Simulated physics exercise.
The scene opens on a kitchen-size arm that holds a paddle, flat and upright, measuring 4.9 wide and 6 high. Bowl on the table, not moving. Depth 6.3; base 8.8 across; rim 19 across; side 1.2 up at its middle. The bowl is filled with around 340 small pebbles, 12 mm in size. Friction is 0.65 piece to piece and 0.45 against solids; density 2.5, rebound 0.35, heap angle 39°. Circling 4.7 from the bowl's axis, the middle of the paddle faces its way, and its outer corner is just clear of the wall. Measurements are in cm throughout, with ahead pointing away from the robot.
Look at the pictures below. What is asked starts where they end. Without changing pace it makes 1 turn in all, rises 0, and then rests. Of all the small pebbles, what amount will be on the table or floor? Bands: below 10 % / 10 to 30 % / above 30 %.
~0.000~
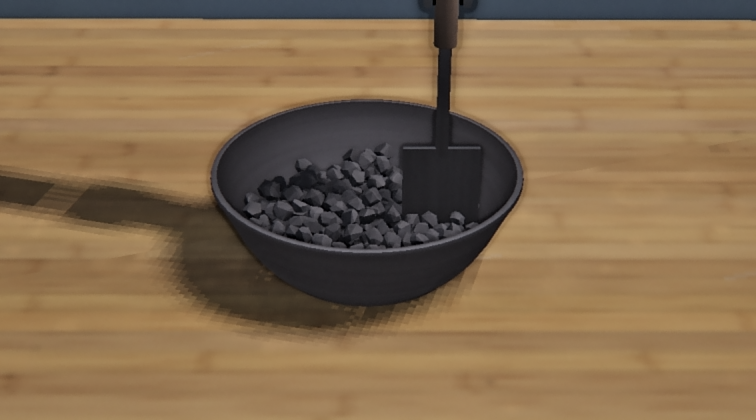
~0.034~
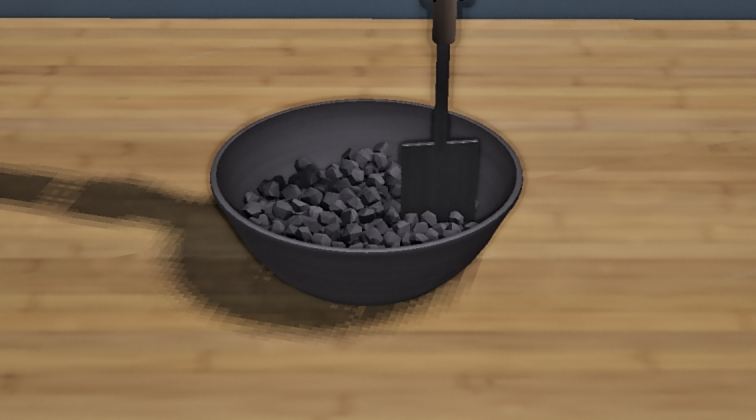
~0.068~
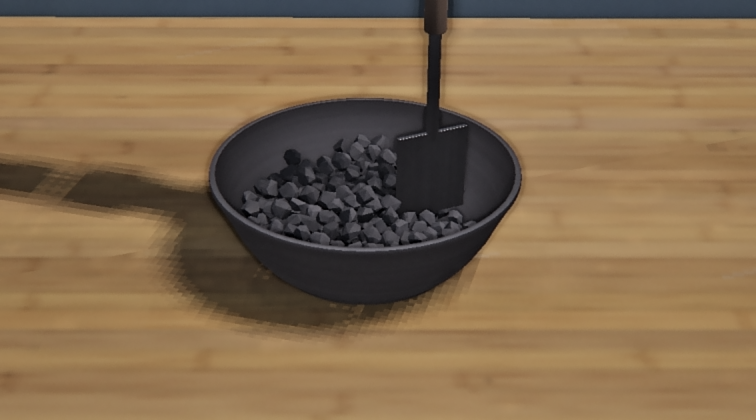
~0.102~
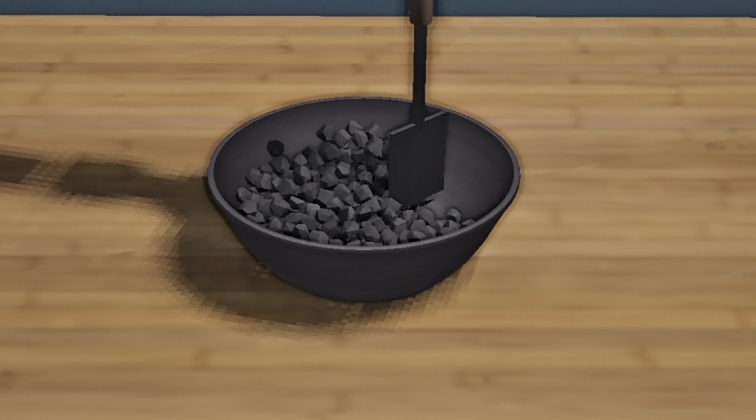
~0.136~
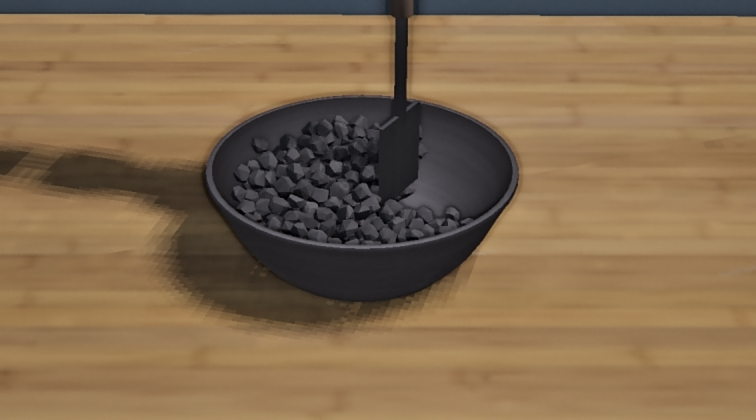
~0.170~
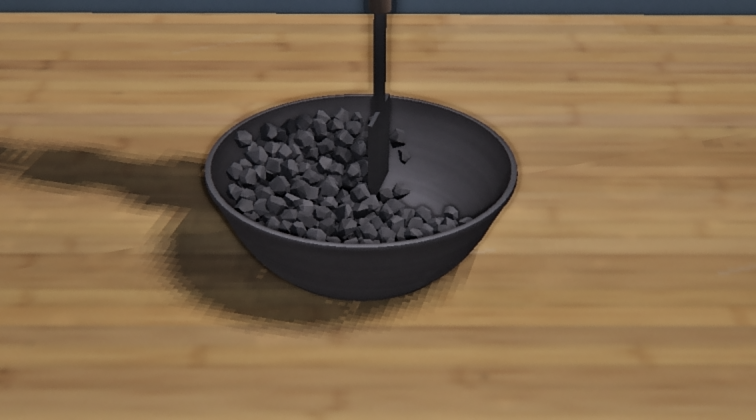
Between 10 and 30 %.
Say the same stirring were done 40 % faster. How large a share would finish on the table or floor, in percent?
Estimated share: About 30 per cent.
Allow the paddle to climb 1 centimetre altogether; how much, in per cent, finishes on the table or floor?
15 per cent, roughly.
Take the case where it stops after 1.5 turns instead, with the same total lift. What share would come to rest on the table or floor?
30 %.
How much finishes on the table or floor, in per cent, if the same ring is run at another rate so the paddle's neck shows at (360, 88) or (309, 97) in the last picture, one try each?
Roughly 20 and 40 percent, in that order.
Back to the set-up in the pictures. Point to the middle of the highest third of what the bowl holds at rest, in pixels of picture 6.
Somewhere close to (415, 148).
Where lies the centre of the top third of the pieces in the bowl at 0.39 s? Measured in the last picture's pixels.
About (284, 213) in the last picture.
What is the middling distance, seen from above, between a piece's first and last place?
Somewhere around 10 centimetres.
By 0.39 s, 185° round, highest piece 8 above the table; 322 in the bowl, 4 on the table or floor, 12 in flight or on the tool.
By 0.61 s, 295° round, highest piece 8 above the table; 300 in the bowl, 30 on the table or floor, 8 in flight or on the tool.
By 0.91 s, 0° round, highest piece 7 above the table; 284 in the bowl, 54 on the table or floor.
By 1.61 s, 0° round, highest piece 7 above the table; 284 in the bowl, 54 on the table or floor.
Final count, 284 in the bowl, 54 on the table or floor. That is 16 % on the table or floor.
